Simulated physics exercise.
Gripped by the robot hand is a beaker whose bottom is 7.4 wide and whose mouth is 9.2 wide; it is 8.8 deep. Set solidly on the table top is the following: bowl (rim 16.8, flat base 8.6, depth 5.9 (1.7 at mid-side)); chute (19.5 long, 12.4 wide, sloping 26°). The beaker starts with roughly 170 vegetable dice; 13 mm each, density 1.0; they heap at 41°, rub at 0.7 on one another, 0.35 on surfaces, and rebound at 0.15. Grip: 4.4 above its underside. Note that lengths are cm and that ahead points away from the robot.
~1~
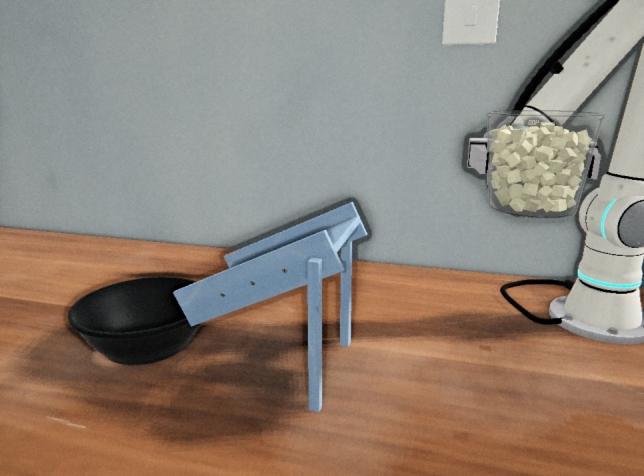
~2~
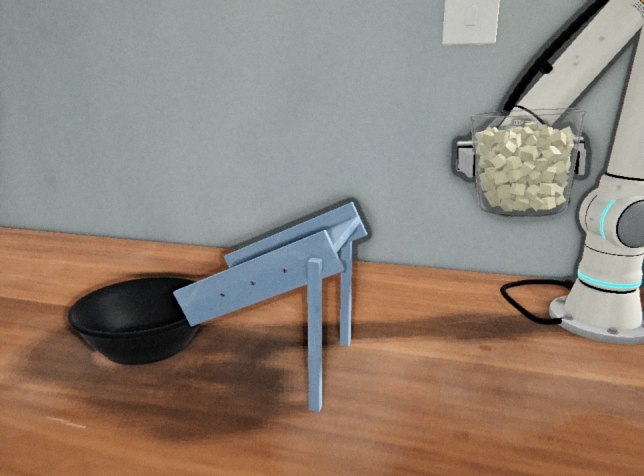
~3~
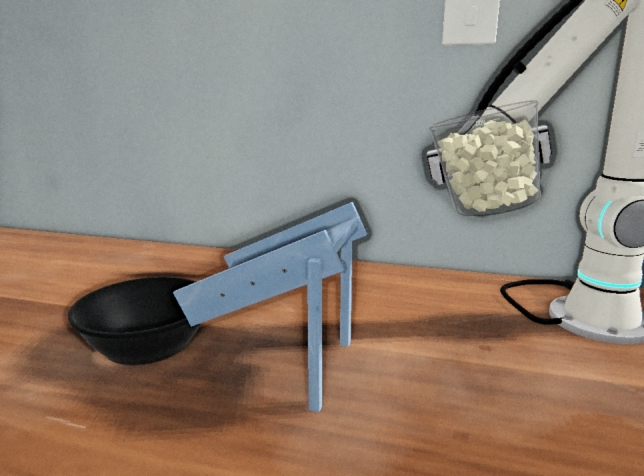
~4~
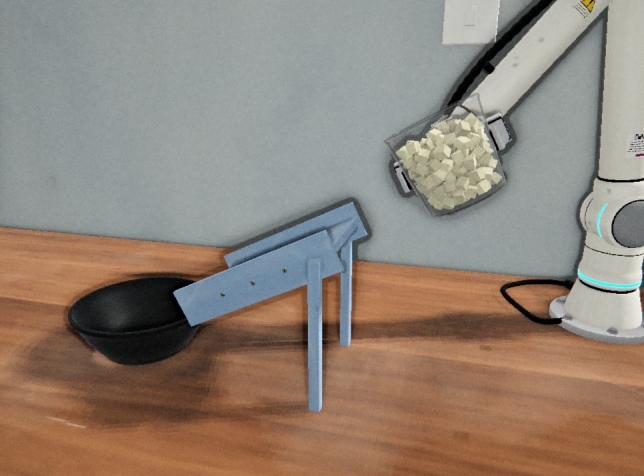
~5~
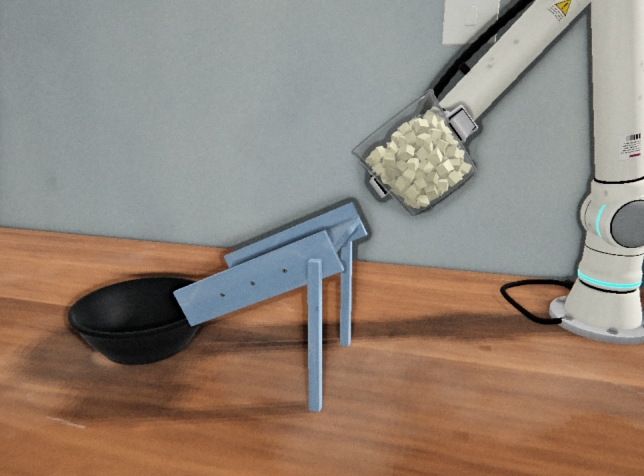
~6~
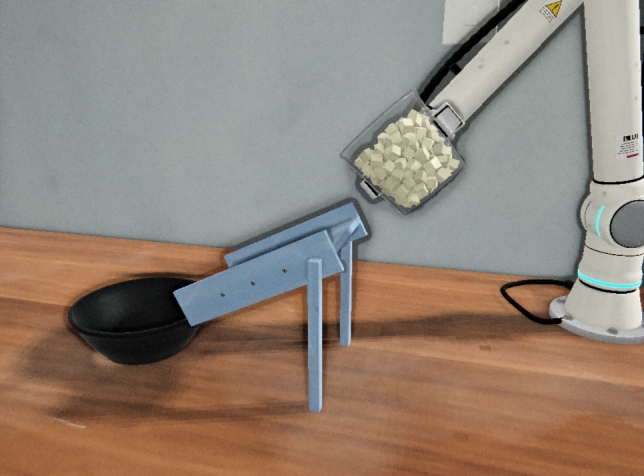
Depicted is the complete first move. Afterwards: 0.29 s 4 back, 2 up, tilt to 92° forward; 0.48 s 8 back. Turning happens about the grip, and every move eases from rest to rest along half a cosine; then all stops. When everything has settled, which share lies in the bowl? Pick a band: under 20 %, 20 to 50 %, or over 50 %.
Under 20 %.
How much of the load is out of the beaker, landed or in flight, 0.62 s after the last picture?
About 25 in a hundred parts are out.
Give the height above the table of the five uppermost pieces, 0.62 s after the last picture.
30 cm, roughly.
Then, 0.31 s after the last picture, tilted 92° forward, highest piece 32 above the table; 168 in the beaker.
Then, 0.62 s after the last picture, tilted 92° forward, highest piece 31 above the table; 130 in the beaker, 15 on the table or floor, 23 on the chute or in flight.
Then, 0.97 s after the last picture, tilted 92° forward, highest piece 31 above the table; 115 in the beaker, 48 on the table or floor, 5 on the chute or in flight.
Then, 2.02 s after the last picture, tilted 92° forward, highest piece 31 above the table; 113 in the beaker, 55 on the table or floor.
Final count, 113 in the beaker, 55 on the table or floor. That is 0 % in the bowl.
